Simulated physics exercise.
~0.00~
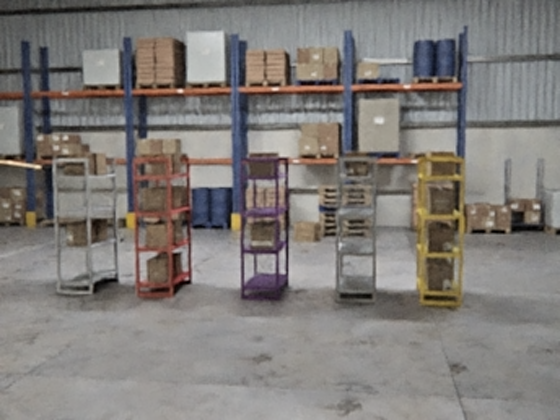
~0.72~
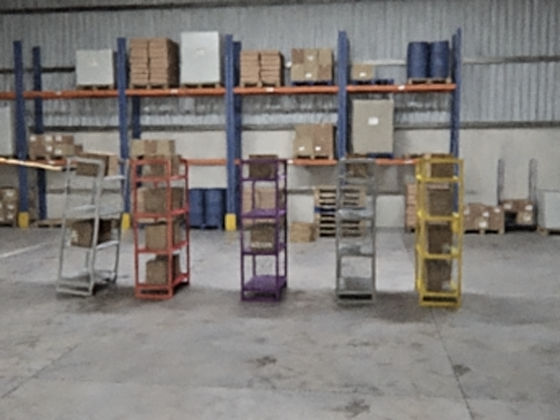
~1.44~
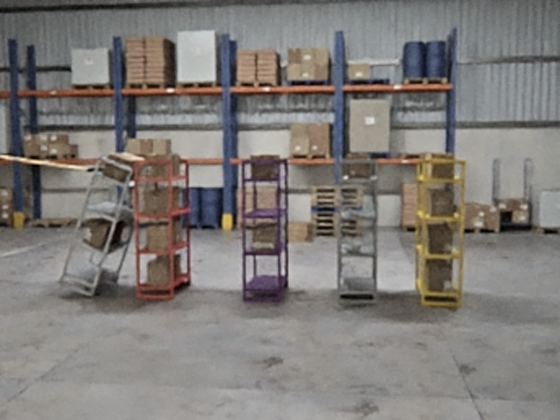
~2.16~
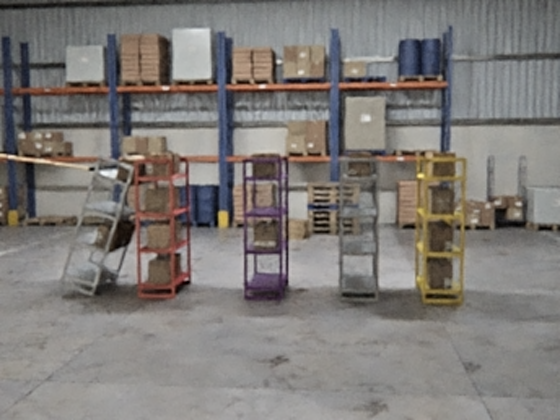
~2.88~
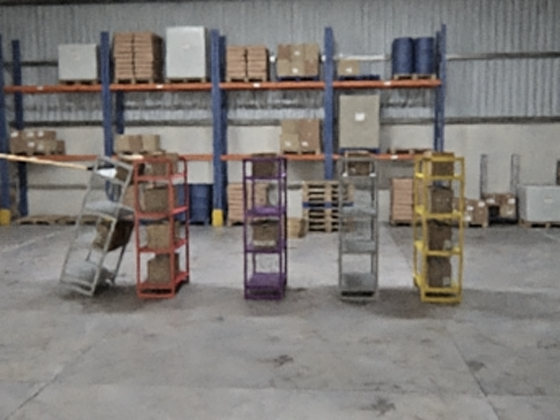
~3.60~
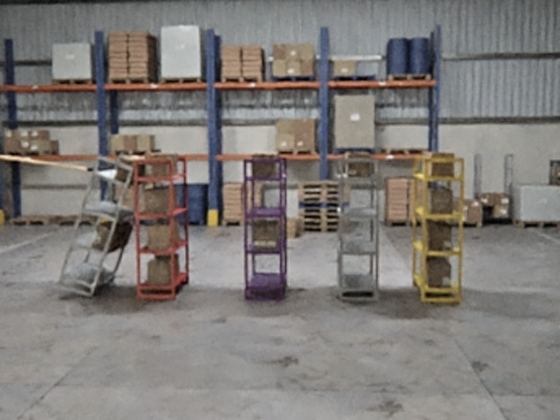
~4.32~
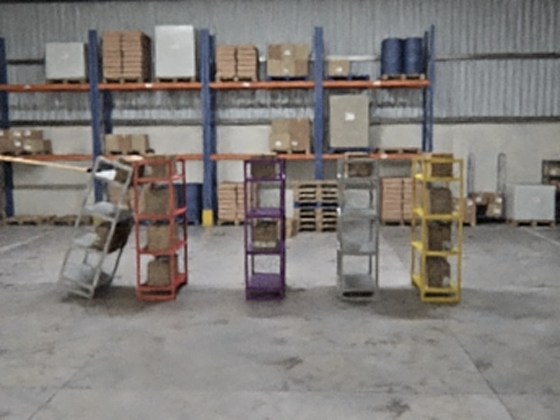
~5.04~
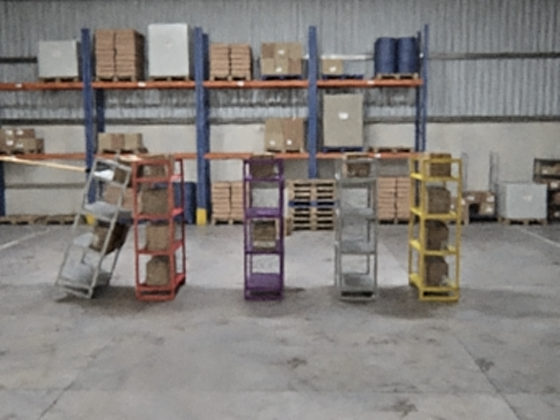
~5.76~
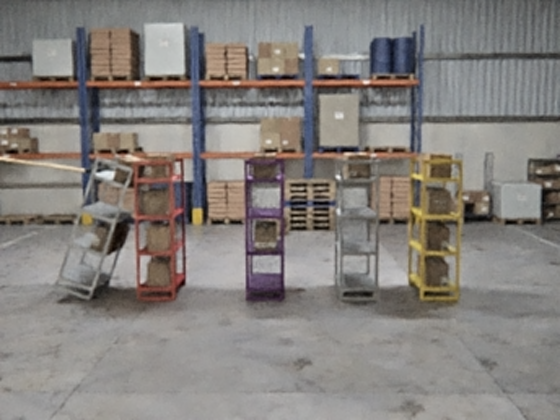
Warehouse floor with five shelving units in a row, a pole tipping the leftmost grey one right against the unmoved red unit.
